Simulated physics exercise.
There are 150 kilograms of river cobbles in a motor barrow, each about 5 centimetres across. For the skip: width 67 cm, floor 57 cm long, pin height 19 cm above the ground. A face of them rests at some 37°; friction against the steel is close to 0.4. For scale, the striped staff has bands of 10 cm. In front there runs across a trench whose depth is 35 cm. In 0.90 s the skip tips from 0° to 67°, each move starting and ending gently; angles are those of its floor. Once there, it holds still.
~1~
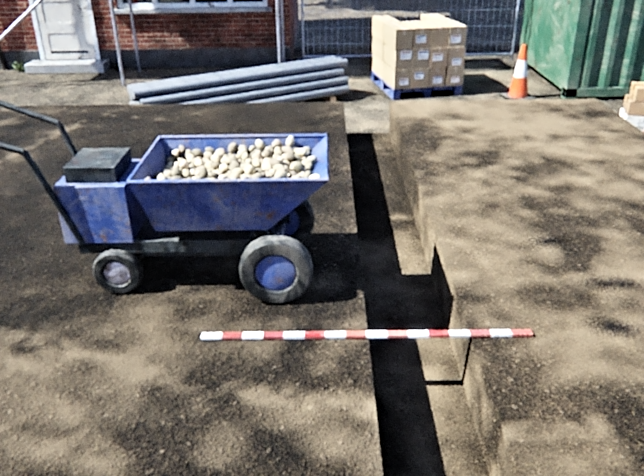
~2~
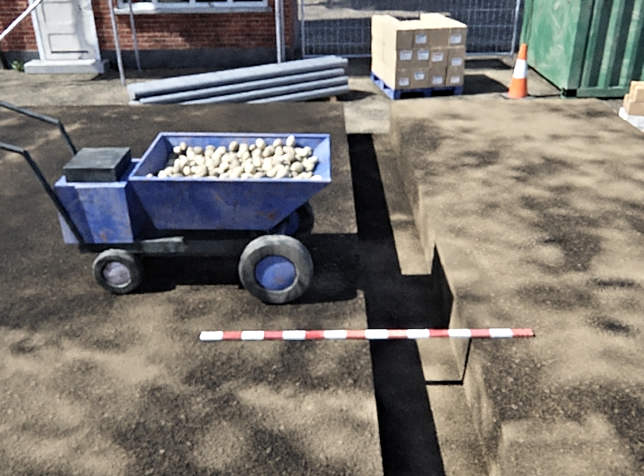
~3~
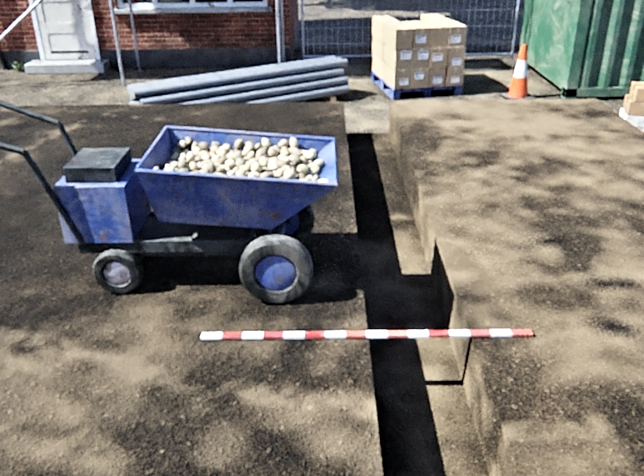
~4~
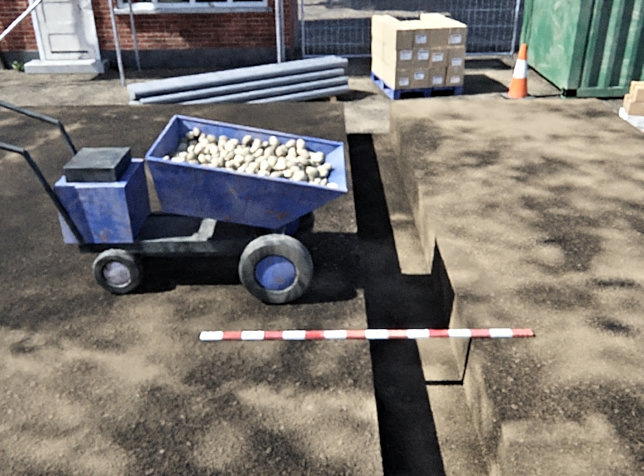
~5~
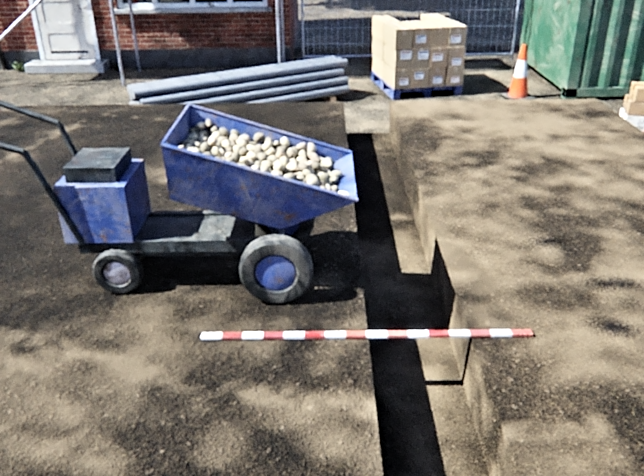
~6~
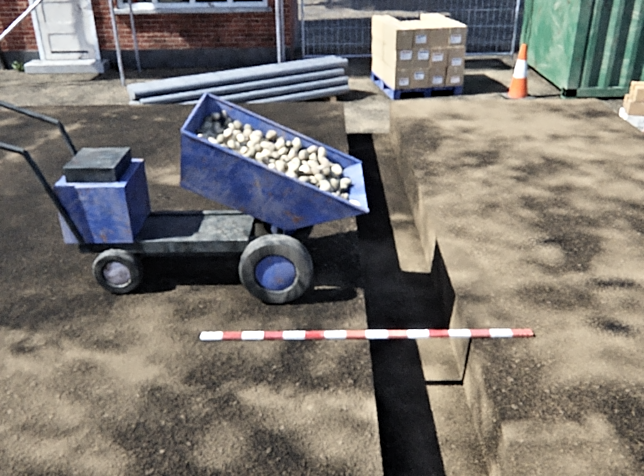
The blue skip of a small wheeled dumper, loaded with pale rounded stones, tilts steadily down toward the right, its left end rising, while the wheels stay still beside a narrow trench and a red-and-white striped staff.
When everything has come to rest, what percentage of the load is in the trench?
About 97 per cent.
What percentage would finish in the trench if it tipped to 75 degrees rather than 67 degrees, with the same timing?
I'd expect around 100 in a hundred.
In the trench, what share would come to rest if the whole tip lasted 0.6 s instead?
It would be near 90 percent.
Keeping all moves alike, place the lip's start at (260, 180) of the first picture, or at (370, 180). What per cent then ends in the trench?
Roughly 70 percent for the first, and 50 percent for the second.
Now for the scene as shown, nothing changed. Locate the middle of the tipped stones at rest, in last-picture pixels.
Somewhere around (414, 312) in the last picture.
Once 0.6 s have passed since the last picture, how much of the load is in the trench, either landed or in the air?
Around 30 per cent of it.
Then, 0.3 s after the last picture the floor is at 57°, 100 % in the skip; the foremost stones are at (381, 237).
Then, 0.6 s after the last picture the floor is at 67°, 70 % in the skip, 30 % in the trench; the foremost stones are at (445, 289).
Then, 1.0 s after the last picture the floor is at 67°, 21 % in the skip, 76 % in the trench, 3 % past the trench; the foremost stones are at (514, 275).
Then, 2.9 s after the last picture the floor is at 67°, 0 % in the skip, 97 % in the trench, 3 % past the trench; the foremost stones are at (580, 277).
